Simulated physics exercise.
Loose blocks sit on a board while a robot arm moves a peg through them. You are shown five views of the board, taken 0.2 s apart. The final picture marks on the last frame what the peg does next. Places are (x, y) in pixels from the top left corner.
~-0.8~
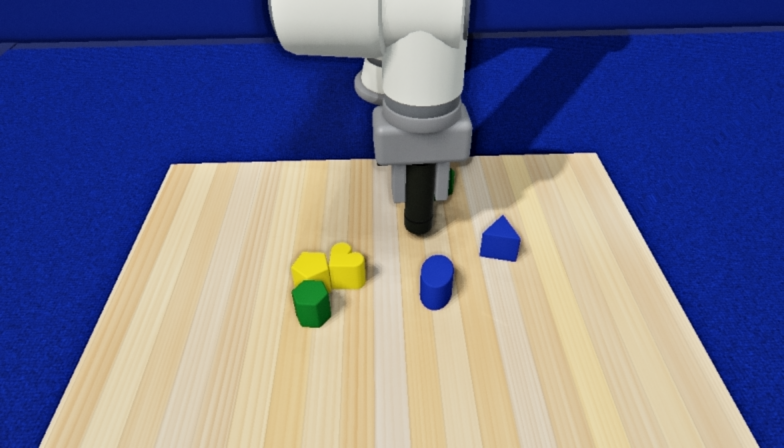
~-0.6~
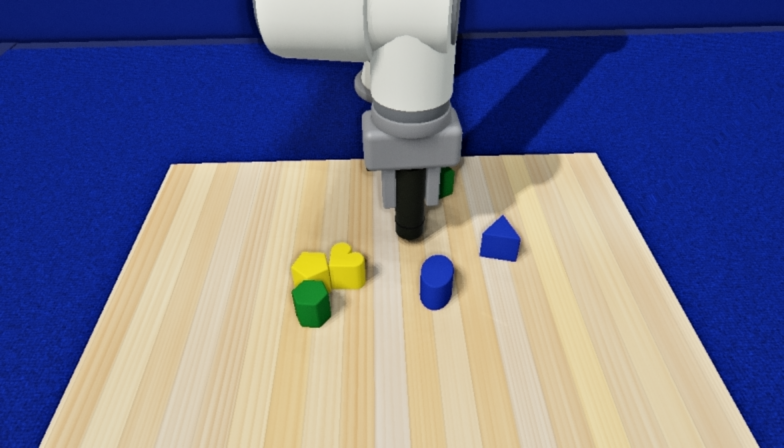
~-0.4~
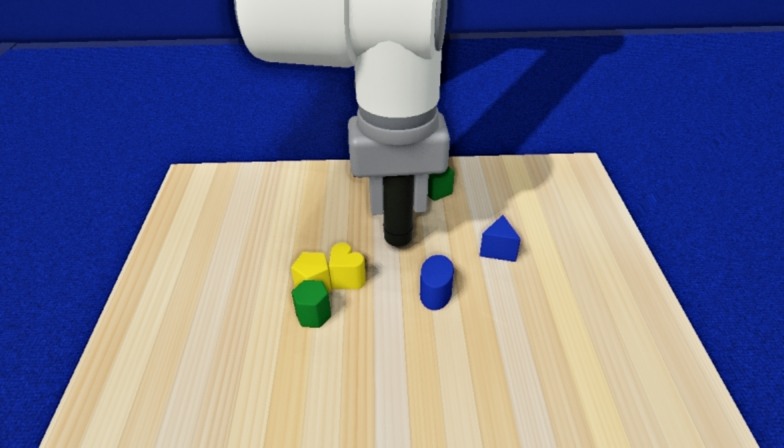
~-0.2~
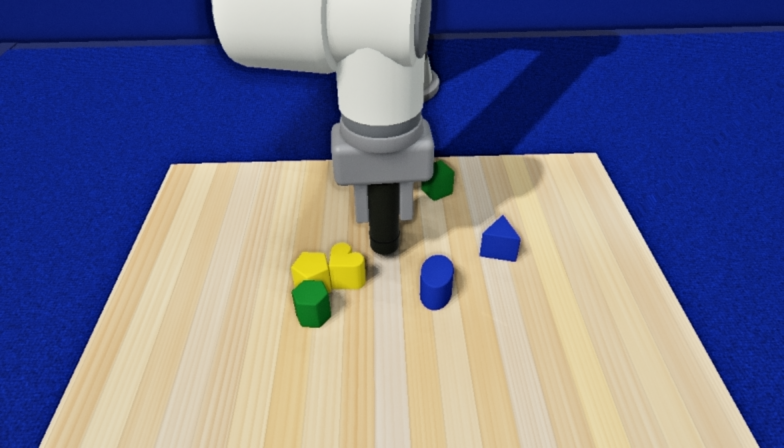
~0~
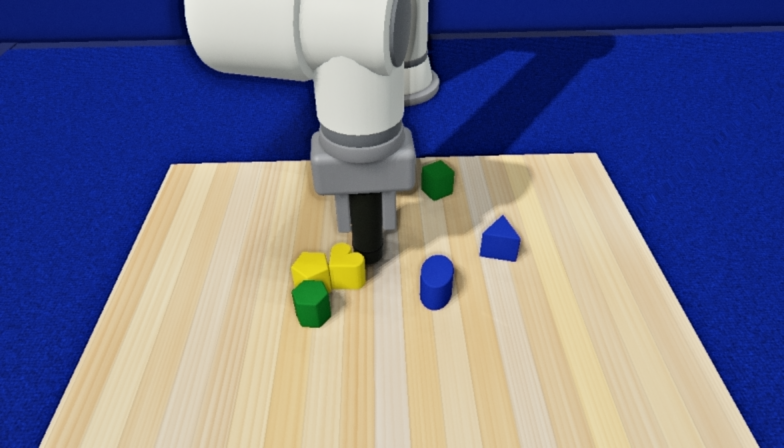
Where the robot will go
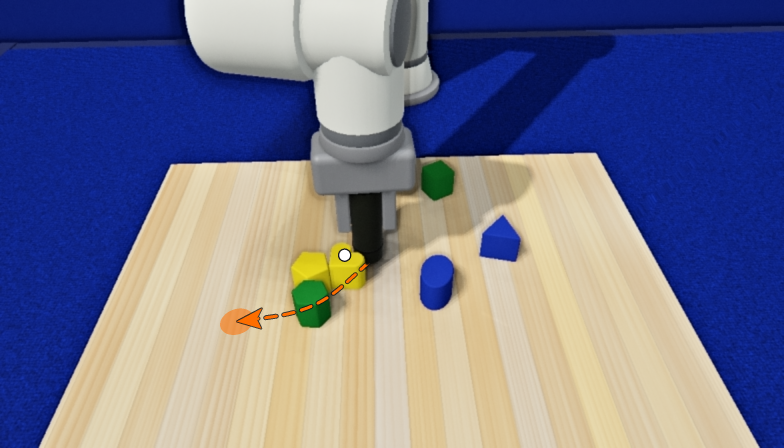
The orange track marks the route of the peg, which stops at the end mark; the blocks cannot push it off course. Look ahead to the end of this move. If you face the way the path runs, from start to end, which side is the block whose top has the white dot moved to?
Goes left.
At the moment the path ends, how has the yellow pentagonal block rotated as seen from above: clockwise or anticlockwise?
Viewed from above, clockwise.
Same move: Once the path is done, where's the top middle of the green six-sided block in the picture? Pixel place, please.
Its top middle will sit at (279, 333).
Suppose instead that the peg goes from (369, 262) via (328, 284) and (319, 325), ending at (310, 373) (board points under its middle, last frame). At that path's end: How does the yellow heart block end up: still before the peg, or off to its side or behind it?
Fallen away.
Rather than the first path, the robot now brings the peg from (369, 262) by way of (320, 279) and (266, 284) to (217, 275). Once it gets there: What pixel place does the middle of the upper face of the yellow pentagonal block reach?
Top centre: (234, 296).
Path on the board, from (369, 262) through (336, 291) and (291, 313) to (237, 321); the dot is on the yellow heart block.
The first path, step by step. One third of the way, peg (335, 284); green six-sided block (296, 309), turned 25° anticlockwise; yellow pentagonal block (280, 272), turned 30° clockwise; yellow heart block (309, 283).
Two thirds of the way, peg (288, 306); green six-sided block (279, 333), turned 85° anticlockwise; yellow pentagonal block (265, 272), turned 65° clockwise; yellow heart block (261, 308).
At the end, peg (235, 314); green six-sided block (279, 333), turned 85° anticlockwise; yellow pentagonal block (257, 269), turned 90° clockwise; yellow heart block (229, 322), turned 55° anticlockwise; blue oval in place.
